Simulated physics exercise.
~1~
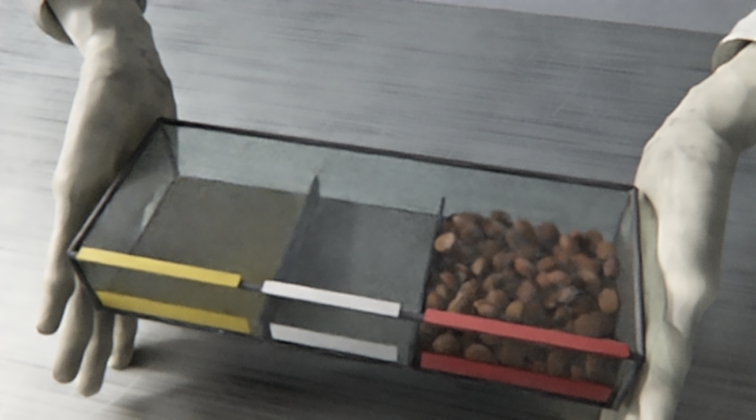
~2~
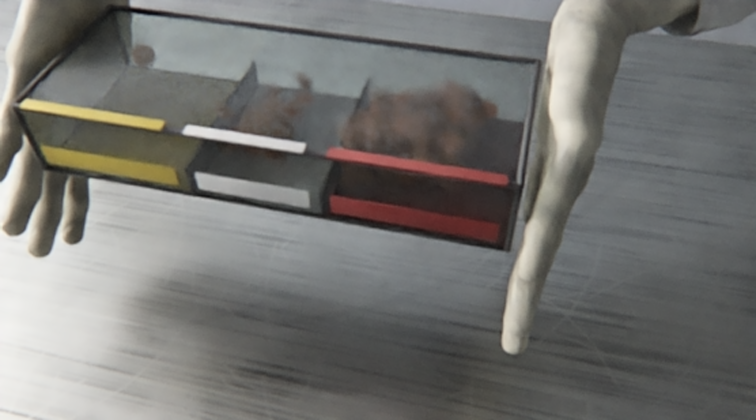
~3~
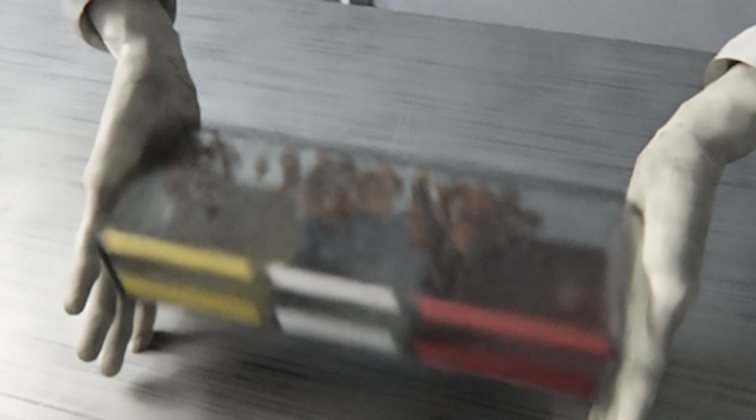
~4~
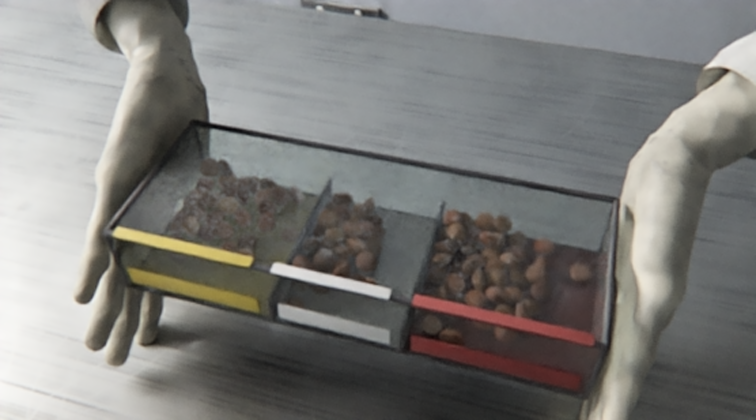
Two pale hands hold a clear, lidded box by its ends above a grey streaked tabletop, seen from above at a slight slant. The box has three compartments, marked yellow on the left, white in the middle and red on the right, and brown kibble fills only the red one. The hands shake the box, and pieces fly up and scatter leftward over the partitions into the white and yellow sections. The box blurs as the shaking continues and the kibble spreads further. Finally it is held steady, with kibble in all three compartments and the most still in red.
